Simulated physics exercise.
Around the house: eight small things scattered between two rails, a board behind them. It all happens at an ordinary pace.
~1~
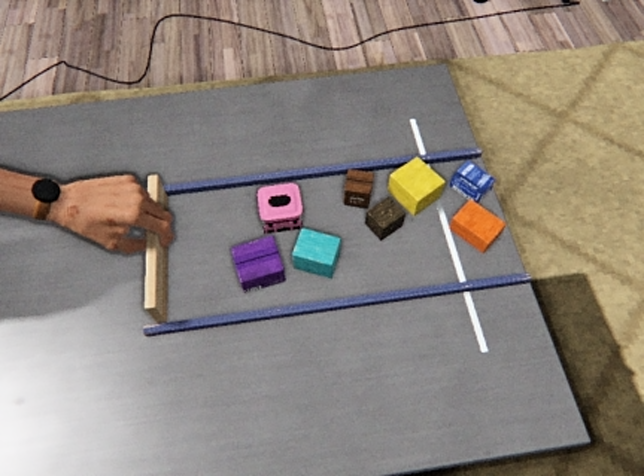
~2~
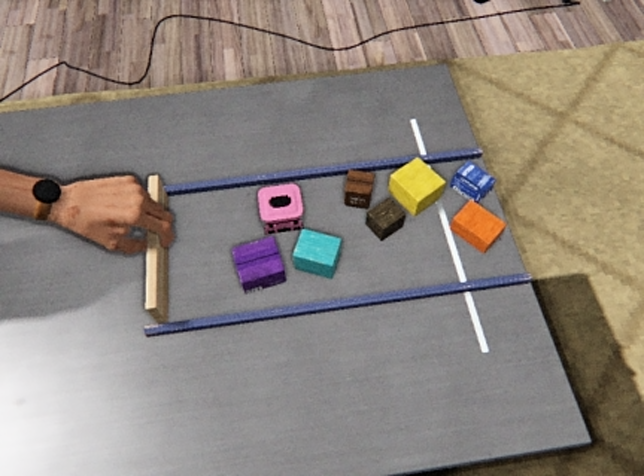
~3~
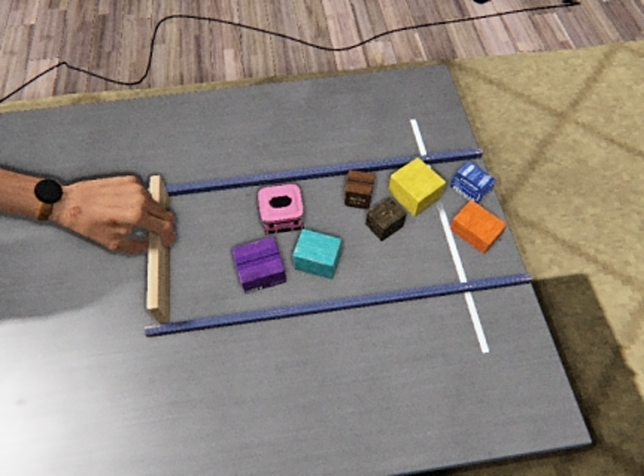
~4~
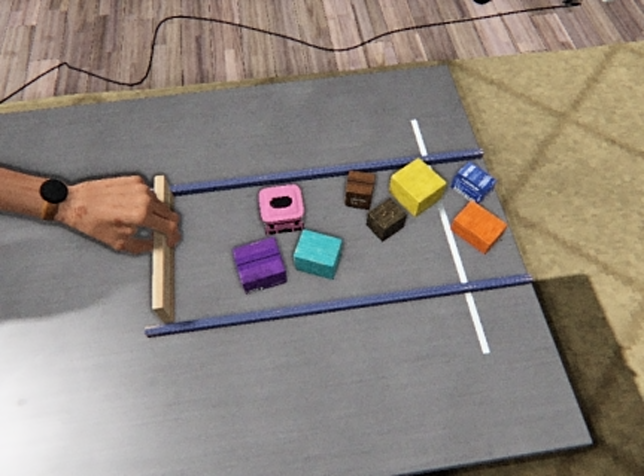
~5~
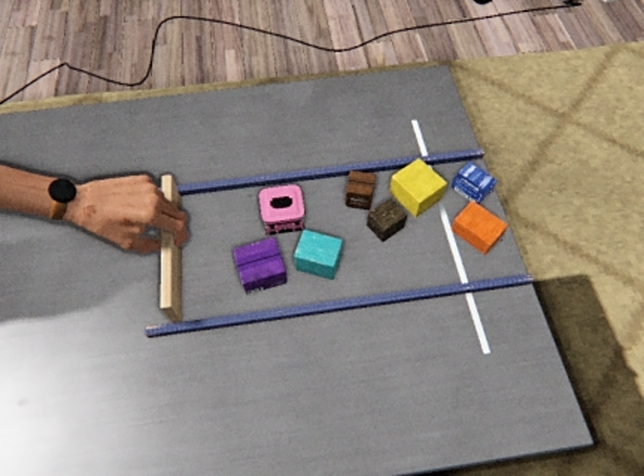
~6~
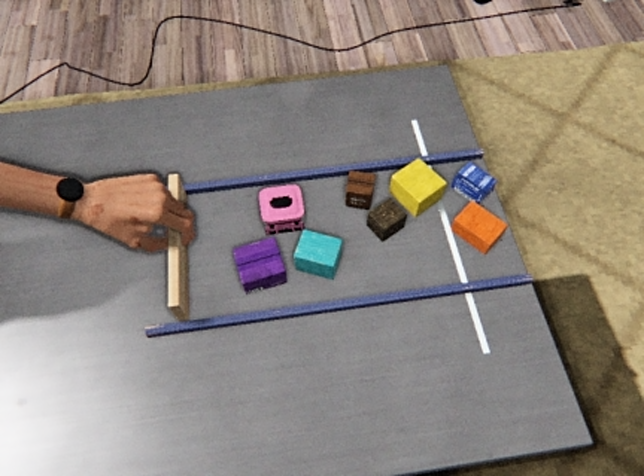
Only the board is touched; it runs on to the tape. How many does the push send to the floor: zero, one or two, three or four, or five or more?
Outcome: The number that fall off is three or four.
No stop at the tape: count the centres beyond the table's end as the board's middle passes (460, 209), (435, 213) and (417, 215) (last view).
Place by place, 6, 3 and 2.
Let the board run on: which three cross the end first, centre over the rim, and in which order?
In order: The blue box, the orange block, the yellow block.
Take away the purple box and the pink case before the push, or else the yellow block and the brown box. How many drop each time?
1 in the first case, 1 in the second.
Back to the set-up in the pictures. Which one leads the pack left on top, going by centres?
The turquoise block ends nearest.
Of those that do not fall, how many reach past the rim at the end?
3 of them.
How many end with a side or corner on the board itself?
The number is 2.
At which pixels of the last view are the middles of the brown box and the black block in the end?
About (485, 168), and the other about (496, 203).
Early on, none off yet; blue box at rest near (474, 184); orange block at rest near (479, 227); yellow block at rest near (417, 188).
A while later, none off yet; blue box moving near (482, 181); orange block at rest near (479, 227); yellow block travelled about its own width near (449, 182).
Finally, the number that fall off is three or four; lost, yellow block, orange block and blue box.
